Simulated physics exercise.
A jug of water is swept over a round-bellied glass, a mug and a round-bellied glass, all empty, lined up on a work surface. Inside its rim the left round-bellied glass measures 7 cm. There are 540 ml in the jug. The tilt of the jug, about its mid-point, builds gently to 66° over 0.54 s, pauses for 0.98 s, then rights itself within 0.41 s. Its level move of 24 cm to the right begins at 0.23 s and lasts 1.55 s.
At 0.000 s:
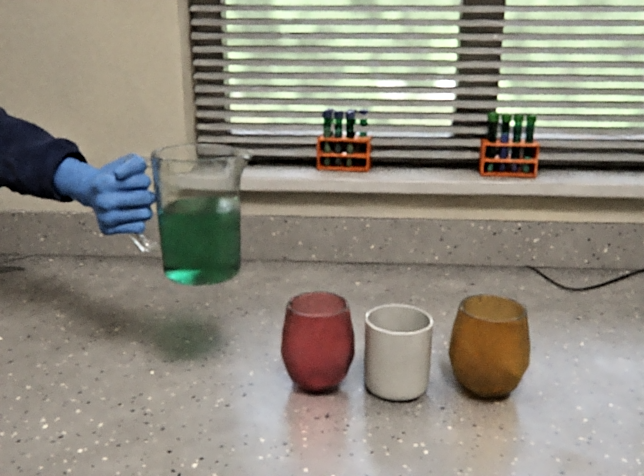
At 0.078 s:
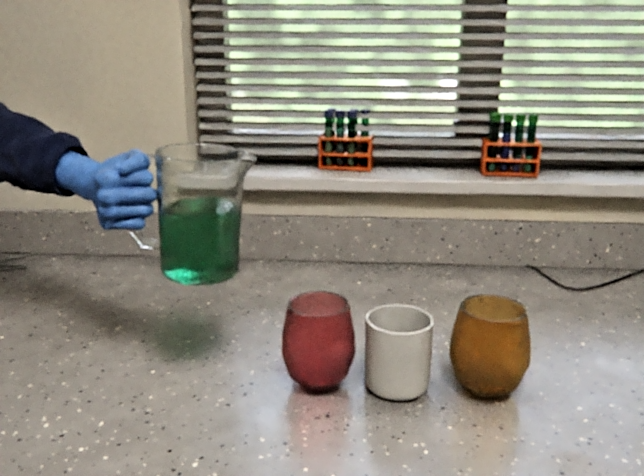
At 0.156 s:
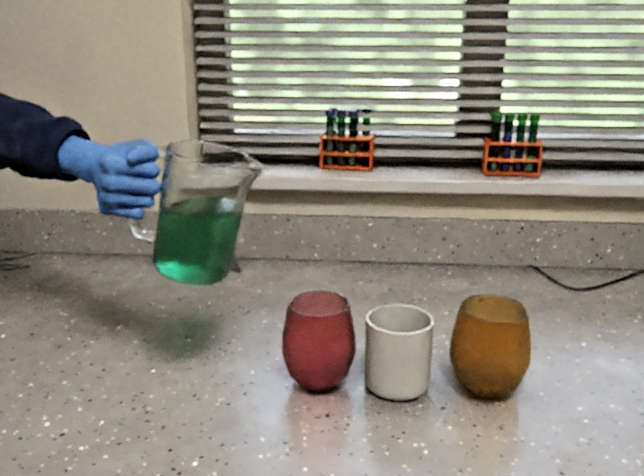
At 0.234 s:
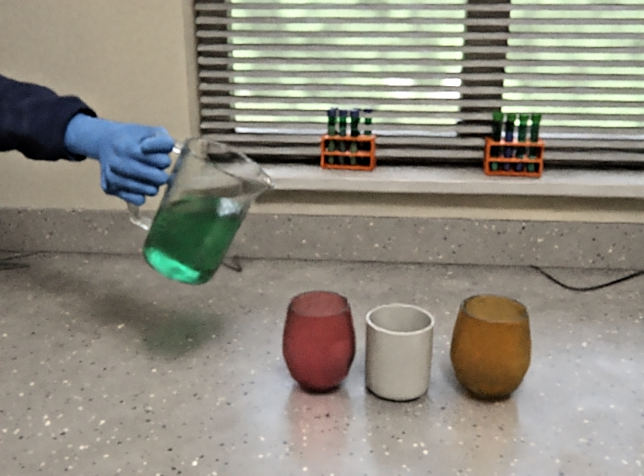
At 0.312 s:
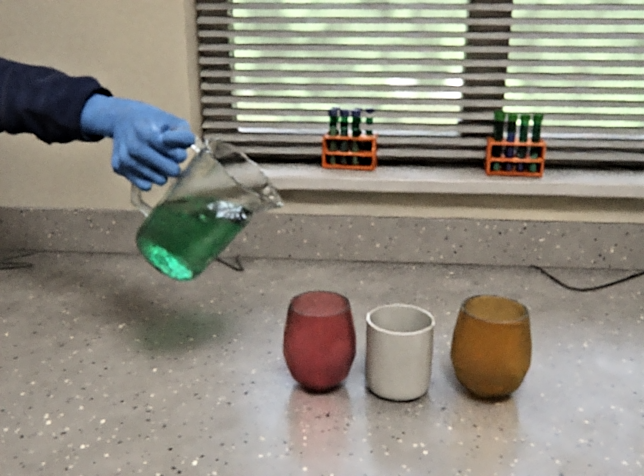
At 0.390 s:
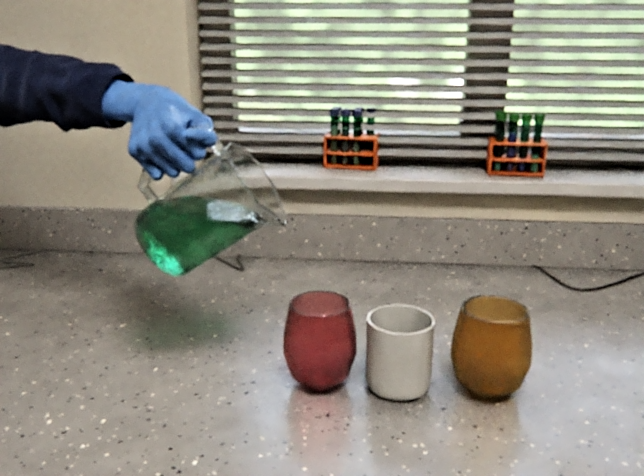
A blue-gloved hand in a dark sleeve holds a clear jug of green liquid at the left, seen from the front across a speckled grey counter beneath a window with blinds. Red, white and amber cups stand in a row at centre right, with two orange racks of tubes on the sill behind. The hand steadily tilts the jug rightward, its spout lowering, while the view stays almost still.
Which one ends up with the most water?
The middle one ends up with the most.
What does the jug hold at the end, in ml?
Some 330 ml.
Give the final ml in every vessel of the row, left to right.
About 10 ml left, 90 ml middle, 60 ml right.
Then, 0.81 s in, the tilt is 66° and from the left they hold 5 ml, 25 ml, 0 ml, the jug 450 ml, and 15 ml is on the work surface.
Then, 1.13 s in, the tilt is 66° and from the left they hold 10 ml, 90 ml, 0 ml, the jug 400 ml, and 20 ml is on the work surface.
Then, 1.45 s in, the tilt is 66° and from the left they hold 10 ml, 90 ml, 25 ml, the jug 350 ml, and 45 ml is on the work surface.
Then, 1.81 s in, the tilt is 14° and from the left they hold 10 ml, 90 ml, 60 ml, the jug 325 ml, and 50 ml is on the work surface.
Finally, from the left they hold 10 ml, 90 ml, 60 ml, the jug 325 ml, and 55 ml is on the work surface.
